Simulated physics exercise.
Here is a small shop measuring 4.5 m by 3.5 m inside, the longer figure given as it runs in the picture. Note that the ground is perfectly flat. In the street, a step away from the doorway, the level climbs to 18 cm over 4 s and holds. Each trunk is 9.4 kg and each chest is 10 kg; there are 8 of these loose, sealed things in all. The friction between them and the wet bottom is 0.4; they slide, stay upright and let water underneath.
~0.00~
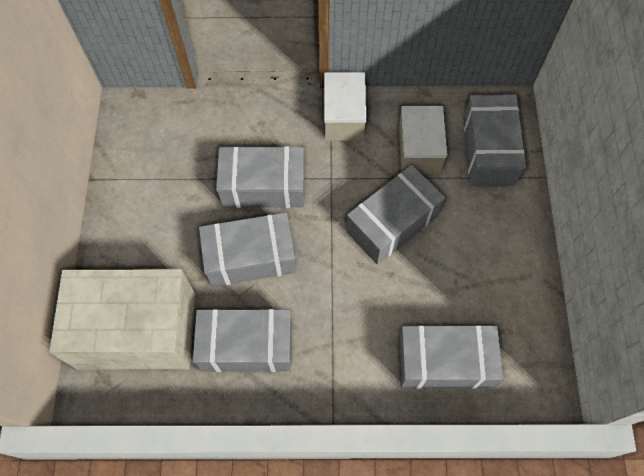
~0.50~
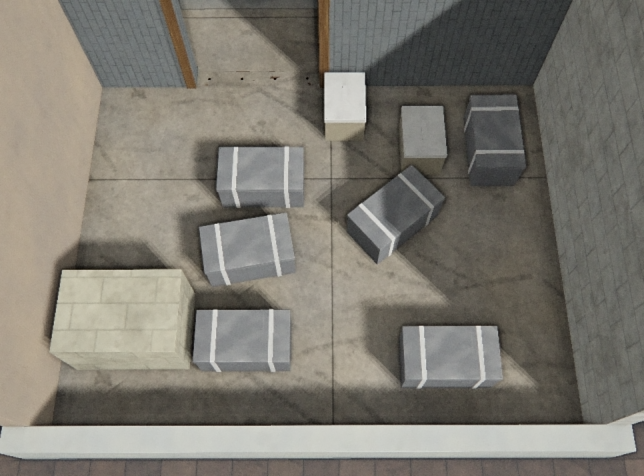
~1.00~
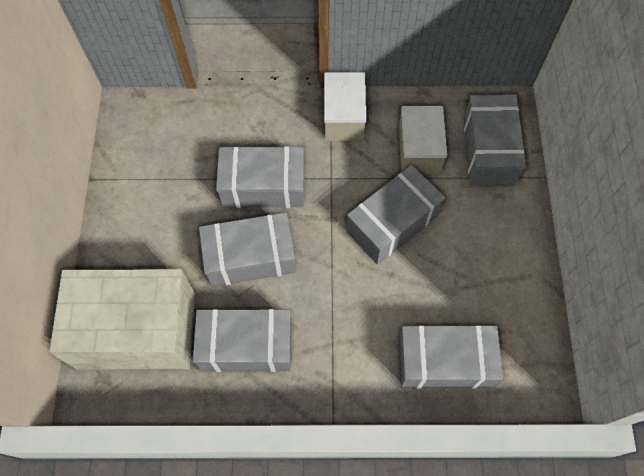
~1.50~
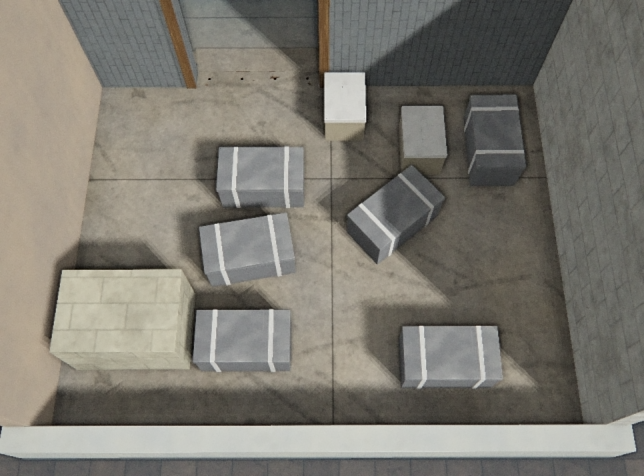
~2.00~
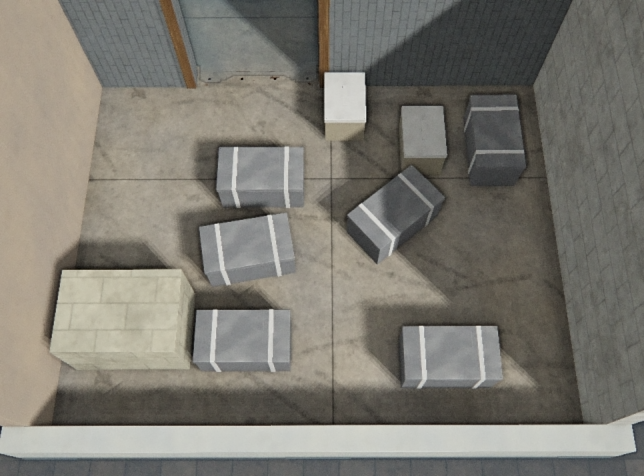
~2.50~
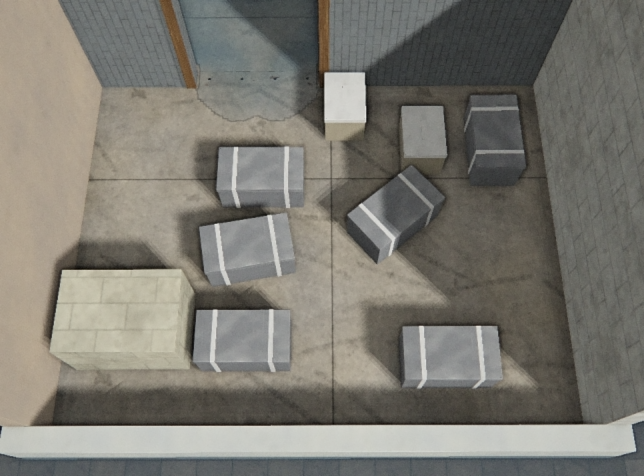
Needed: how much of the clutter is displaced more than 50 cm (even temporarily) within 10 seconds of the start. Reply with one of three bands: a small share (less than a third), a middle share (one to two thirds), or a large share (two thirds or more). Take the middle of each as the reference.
A middle share, one to two thirds.
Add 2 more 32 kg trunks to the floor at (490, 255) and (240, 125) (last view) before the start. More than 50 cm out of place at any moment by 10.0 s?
Taking them in order, the first is within that distance and the second is beyond that distance.
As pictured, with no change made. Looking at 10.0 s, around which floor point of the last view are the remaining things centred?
Mean floor pixel: About (429, 251).
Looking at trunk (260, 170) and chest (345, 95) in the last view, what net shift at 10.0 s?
First 250 cm, then 5 cm.
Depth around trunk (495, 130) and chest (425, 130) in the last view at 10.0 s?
About 2 and 1 cm.
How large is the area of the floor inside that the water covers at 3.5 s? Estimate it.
About 2.0 m2.
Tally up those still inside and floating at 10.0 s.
My tally comes to 5.
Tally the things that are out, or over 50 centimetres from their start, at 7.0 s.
4.
After 3.5 s 0 of 8 are over 50 cm from their spots; 0 afloat.
After 4.5 s 0 of 8 are over 50 cm from their spots; 0 afloat.
After 7.0 s 4 of 8 are over 50 cm from their spots; 3 afloat.
After 10.0 s 4 of 8 are over 50 cm from their spots, and 5 have been at some point; 5 afloat.
